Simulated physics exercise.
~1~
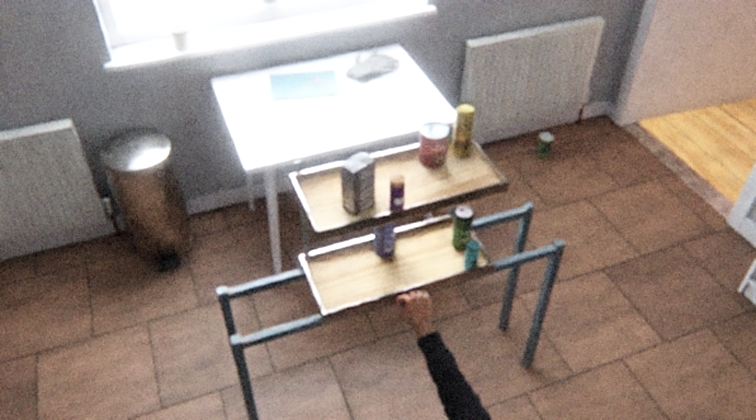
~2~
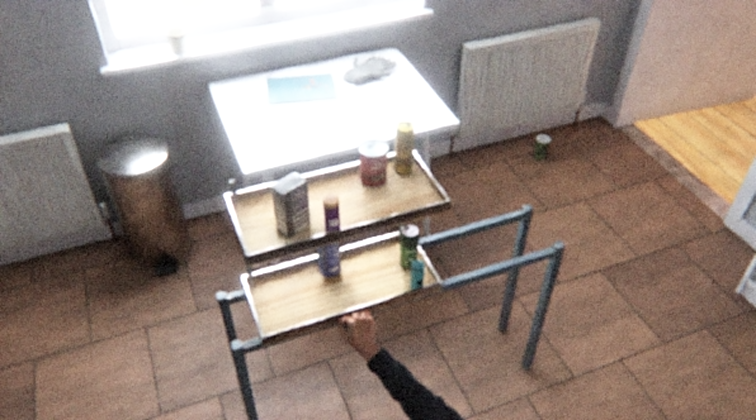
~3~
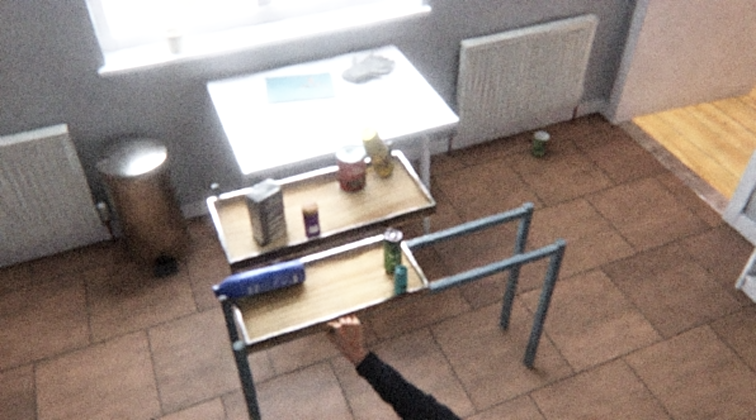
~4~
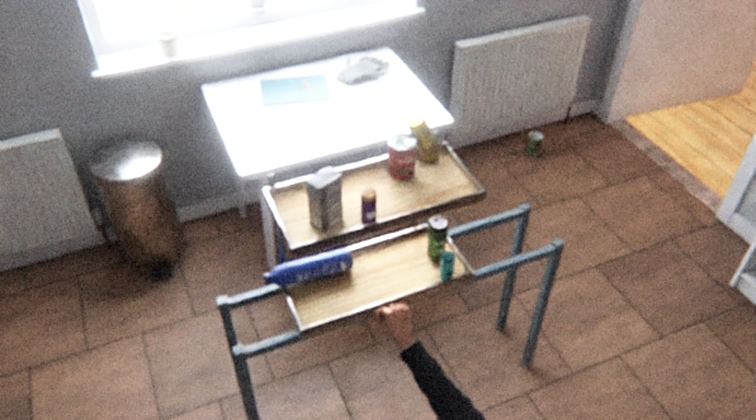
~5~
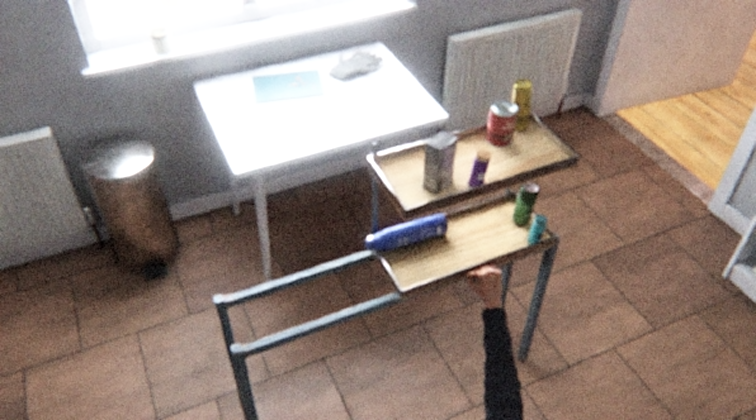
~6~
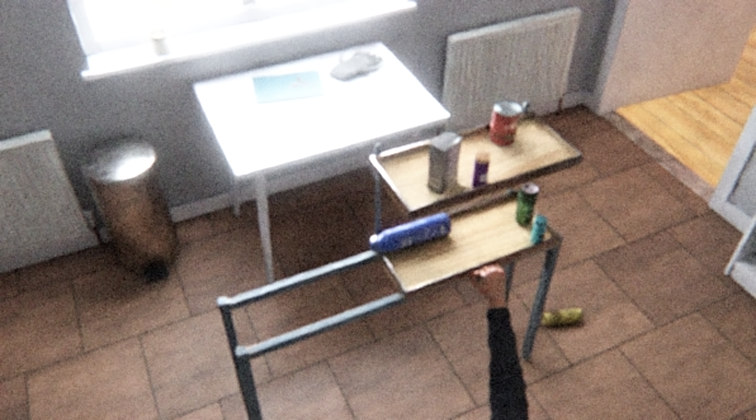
A hand slides the tray left, then right, toppling a blue bottle and dropping a yellow can.
